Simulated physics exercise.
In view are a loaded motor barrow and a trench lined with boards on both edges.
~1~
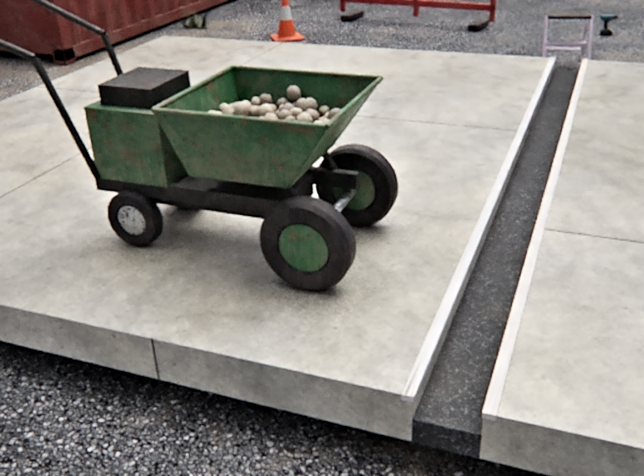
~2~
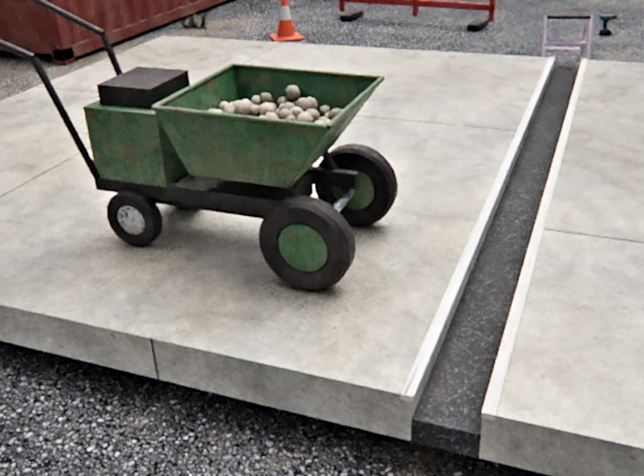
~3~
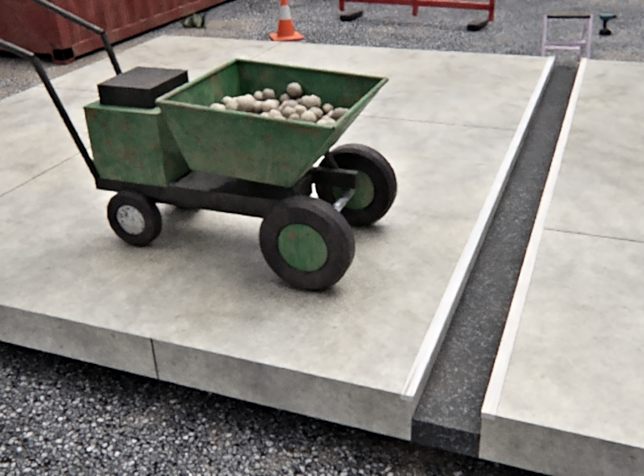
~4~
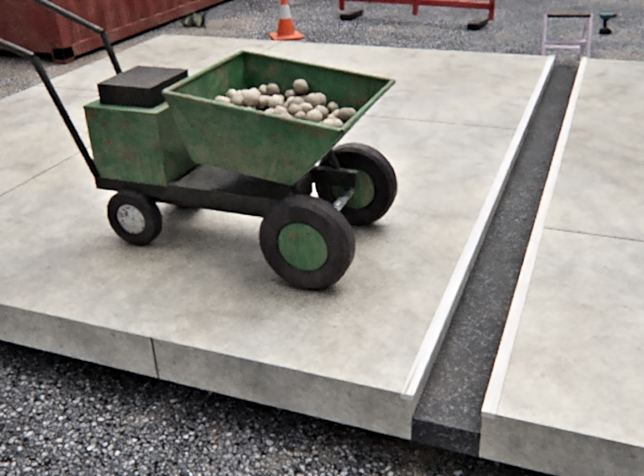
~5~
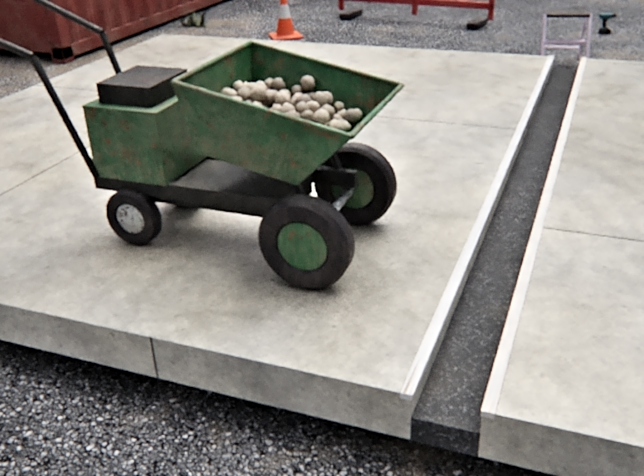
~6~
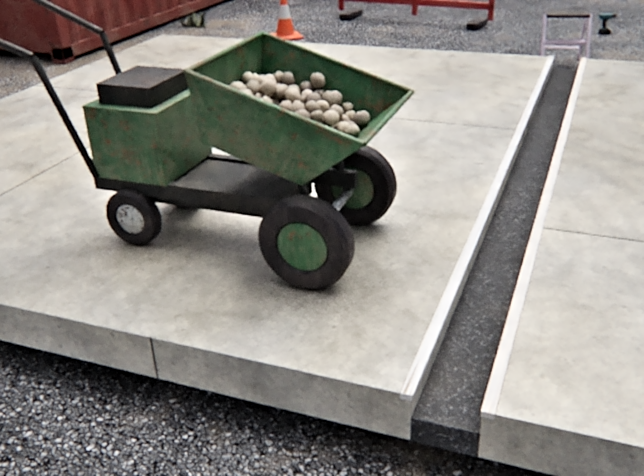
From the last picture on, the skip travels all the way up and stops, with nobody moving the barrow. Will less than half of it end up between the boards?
No, over half lands there.
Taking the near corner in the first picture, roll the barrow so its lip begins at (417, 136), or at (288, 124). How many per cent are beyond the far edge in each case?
About 100 per cent first, about 10 per cent second.
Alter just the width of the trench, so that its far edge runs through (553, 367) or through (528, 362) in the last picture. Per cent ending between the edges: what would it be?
The first case gives around 90 percent, and the second around 90 percent.
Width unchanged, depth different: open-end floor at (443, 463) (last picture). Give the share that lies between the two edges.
About 90 per cent.
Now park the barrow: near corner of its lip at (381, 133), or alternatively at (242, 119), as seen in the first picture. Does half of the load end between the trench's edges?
A minority, then a minority.
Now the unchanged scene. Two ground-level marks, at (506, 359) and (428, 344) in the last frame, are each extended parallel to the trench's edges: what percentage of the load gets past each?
The first comes to 20 %, the second to 90 %.
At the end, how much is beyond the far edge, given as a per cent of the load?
Estimate: Around 20 per cent.
Shortly afterwards, skip tipped steeply; the whole lot in the skip.
Next, skip tipped right over; the bulk in the skip; only a few short of the trench; a little in or heaped over the trench.
Some moments later, skip tipped right over; a little in the skip; a little short of the trench; near two thirds in or heaped over the trench; a little beyond it.
In the end, skip tipped right over; a little short of the trench; near two thirds in or heaped over the trench; near a quarter beyond it.
